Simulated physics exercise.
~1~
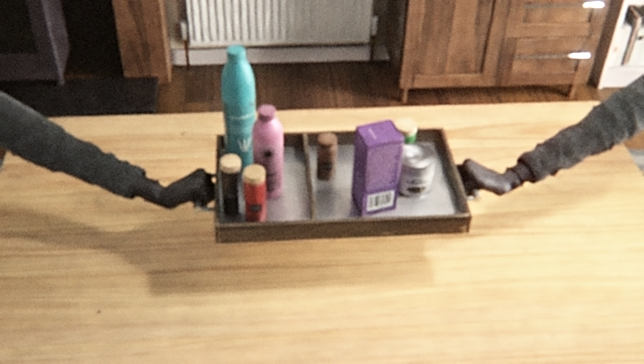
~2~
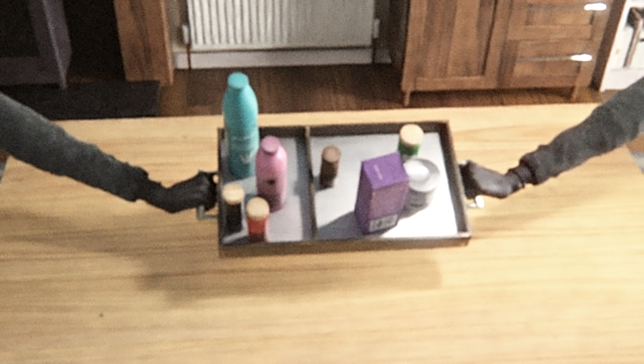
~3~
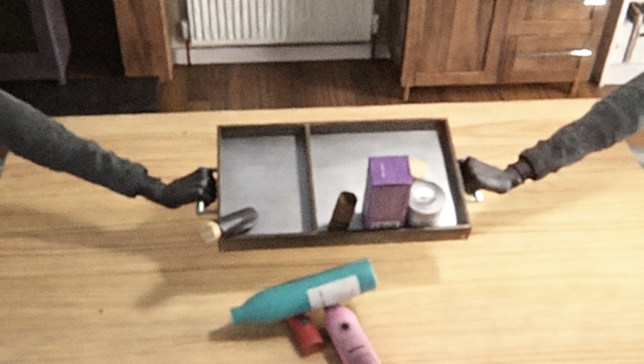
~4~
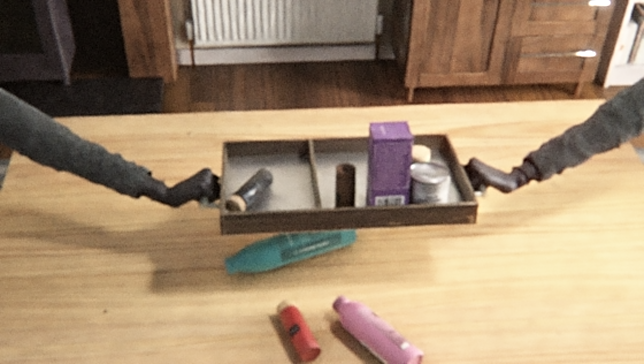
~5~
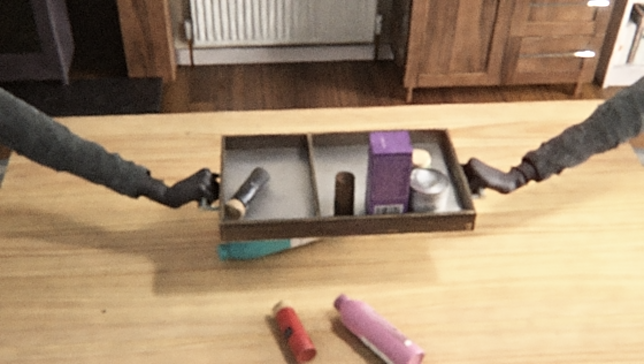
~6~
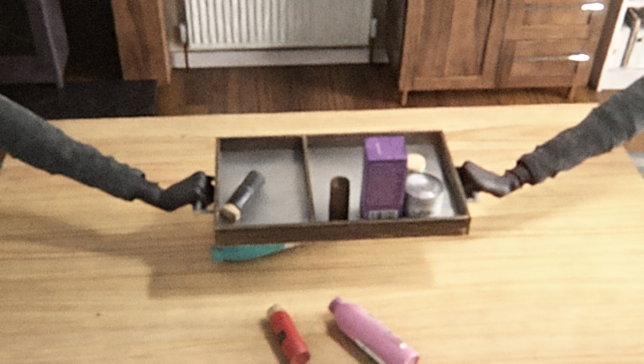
At the start, two gloved hands hold a dark divided tray above a wooden table, with bottles, small shakers, a purple carton and a white tin standing on it. The hands tip the near edge down, and the items begin to lean. The turquoise bottle, pink bottle and red shaker fall over the near rim onto the table, while the black shaker topples inside the tray. The tray then tilts back the other way and returns towards level. It ends with the carton, tin, and brown and green shakers still upright, the black shaker leaning, and three items lying below.
